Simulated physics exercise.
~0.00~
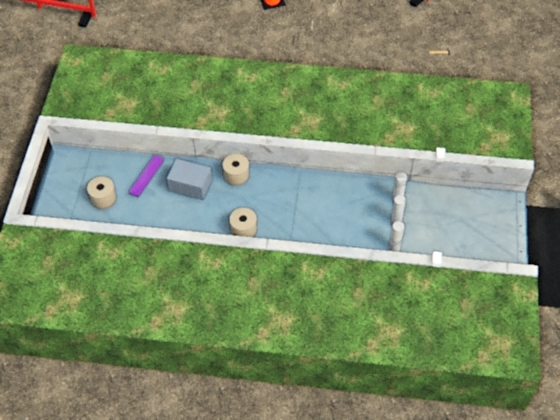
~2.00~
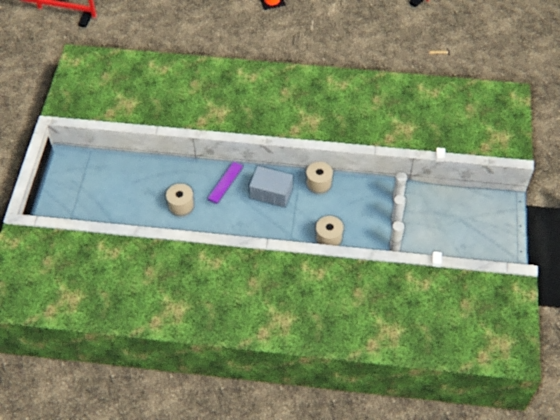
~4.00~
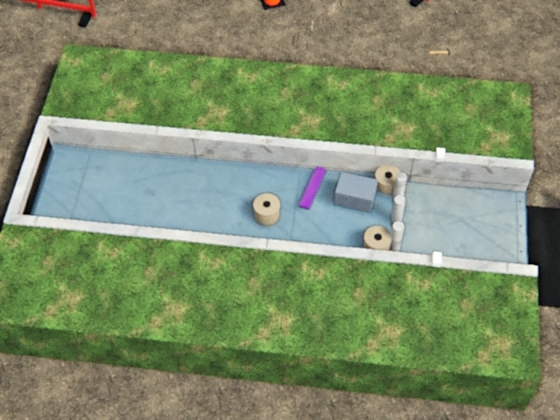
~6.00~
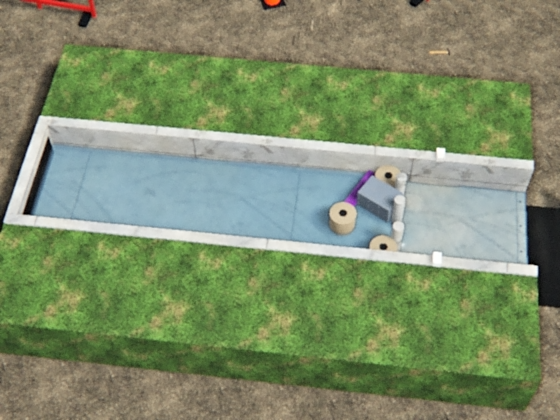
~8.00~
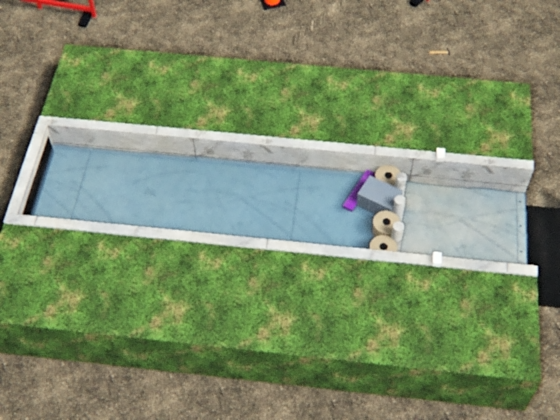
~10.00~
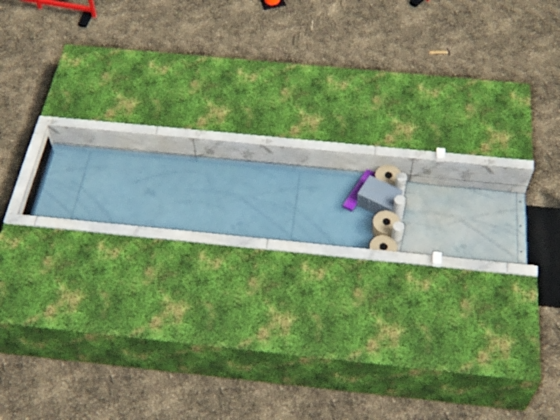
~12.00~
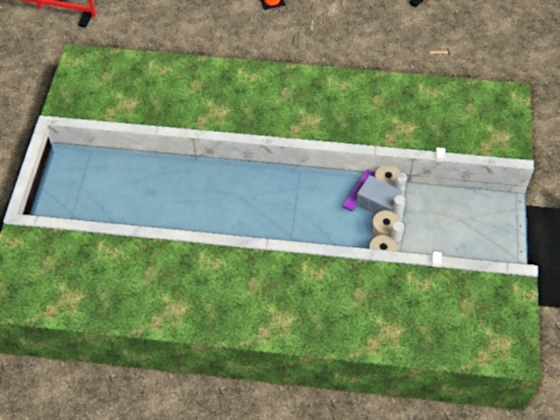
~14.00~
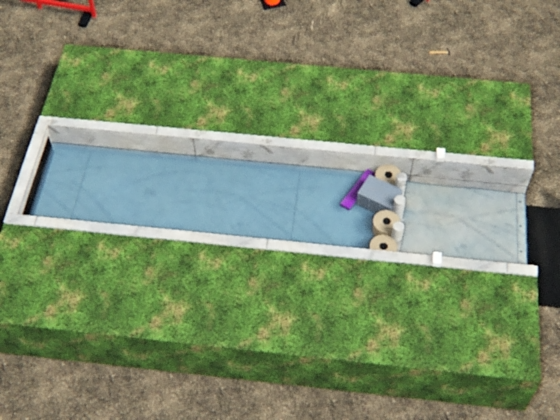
A straight, stone-edged water channel runs between two grassy banks, seen from above at an angle. Three tan, round tubs, a grey crate and a thin purple board float toward the left, while a row of pale posts crosses the channel near the right. The current carries all five steadily to the right. The two leading tubs reach the posts and stop, then the crate turns against them with the board behind it. The last tub drifts in between the crate and the lower tub. Everything ends bunched still at the posts, short of the white marks on the banks.
